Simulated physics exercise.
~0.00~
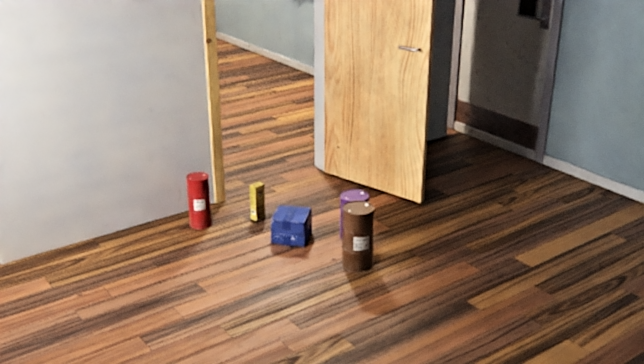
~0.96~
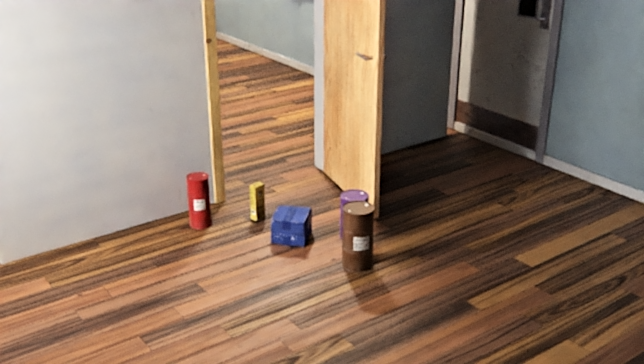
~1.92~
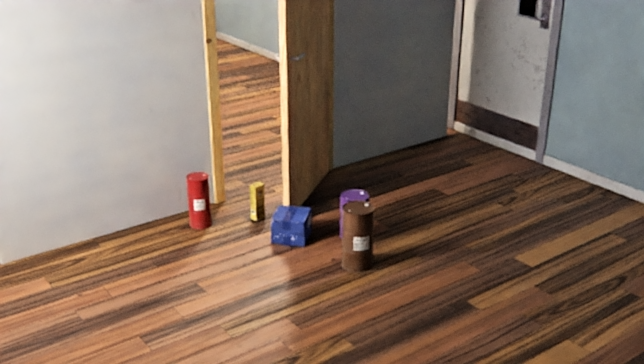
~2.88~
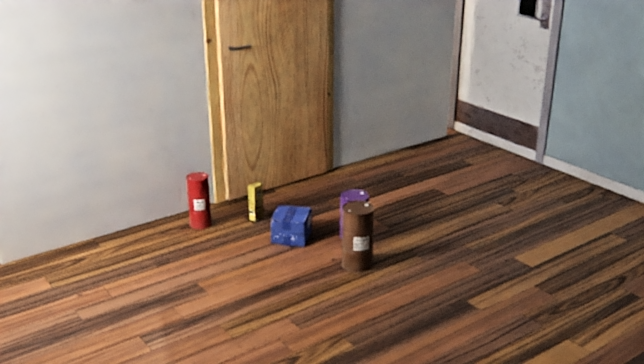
A wooden door that stood wide open swung steadily leftward until it sat closed in its frame, passing behind a blue box, a yellow carton, and red, purple and brown canisters on the wood floor, which all stayed where they were.
